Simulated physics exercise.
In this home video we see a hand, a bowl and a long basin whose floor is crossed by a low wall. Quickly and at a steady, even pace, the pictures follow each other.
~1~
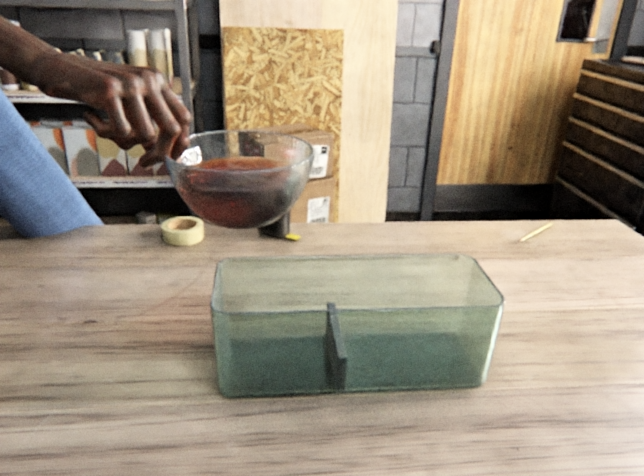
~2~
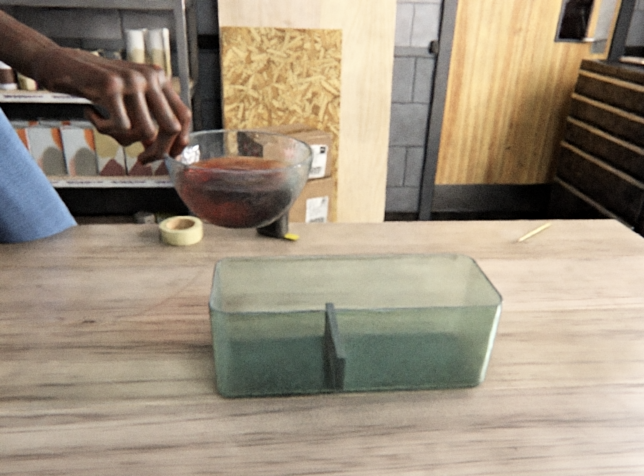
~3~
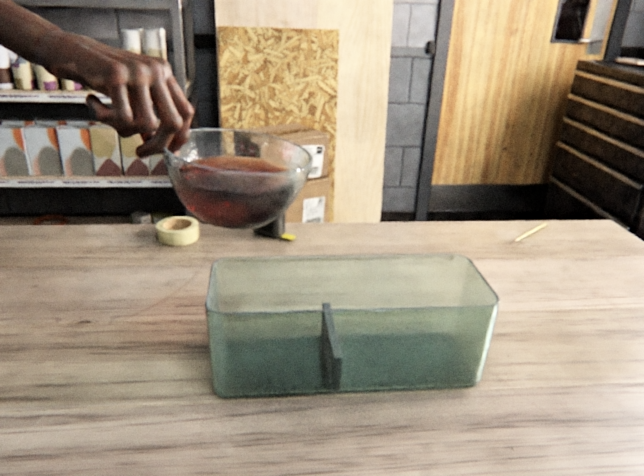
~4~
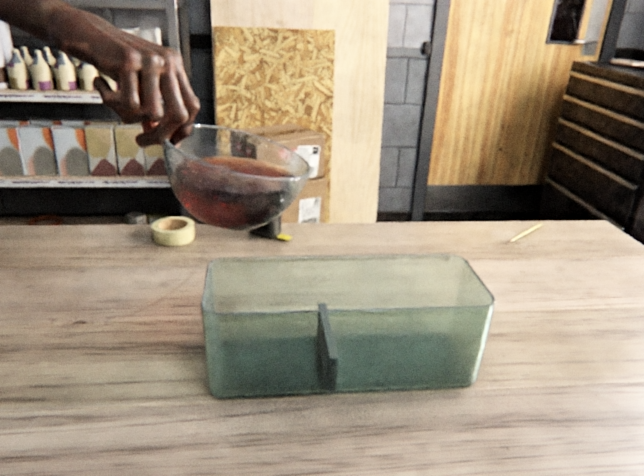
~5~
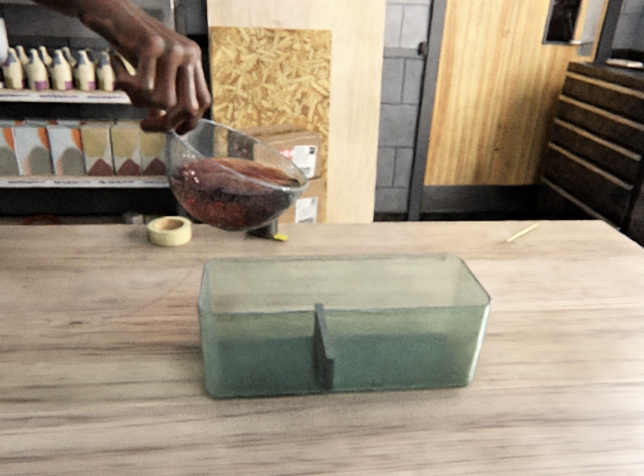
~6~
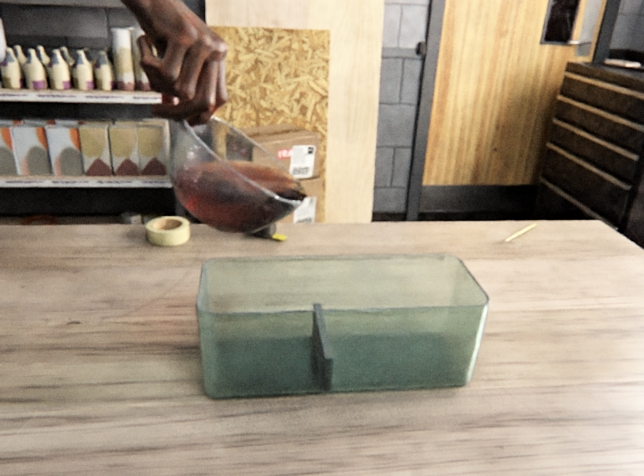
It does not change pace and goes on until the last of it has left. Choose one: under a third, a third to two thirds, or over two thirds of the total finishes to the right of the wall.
A third to two thirds finishes to the right of the wall.
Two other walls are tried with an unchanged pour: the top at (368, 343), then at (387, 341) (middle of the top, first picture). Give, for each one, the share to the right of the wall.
Roughly 25 per cent, and 25 per cent.
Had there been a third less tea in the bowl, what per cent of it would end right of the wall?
The share comes to some 35 parts in a hundred.
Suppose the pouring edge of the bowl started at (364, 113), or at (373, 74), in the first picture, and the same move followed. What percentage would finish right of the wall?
Estimate, in order: 90 and 85 per cent.
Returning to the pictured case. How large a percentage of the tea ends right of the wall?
Roughly 50 %.
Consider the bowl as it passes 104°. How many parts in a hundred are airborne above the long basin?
Some 25 per cent.
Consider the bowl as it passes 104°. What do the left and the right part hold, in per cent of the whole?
Left 25, right 45.
A moment on, the bowl is tipped right over and 8 per cent is still to pour, 24 is left of the wall and 43 right of it.
Next, the bowl is tipped right over and 0 per cent is still to pour, 48 is left of the wall and 50 right of it.
Then the bowl is tipped right over and 0 per cent is still to pour, 46 is left of the wall and 52 right of it.
Later the bowl is tipped right over and 0 per cent is still to pour, 46 is left of the wall and 52 right of it.
Finally, 46 per cent lies left of the wall, 52 right of it and 2 outside.
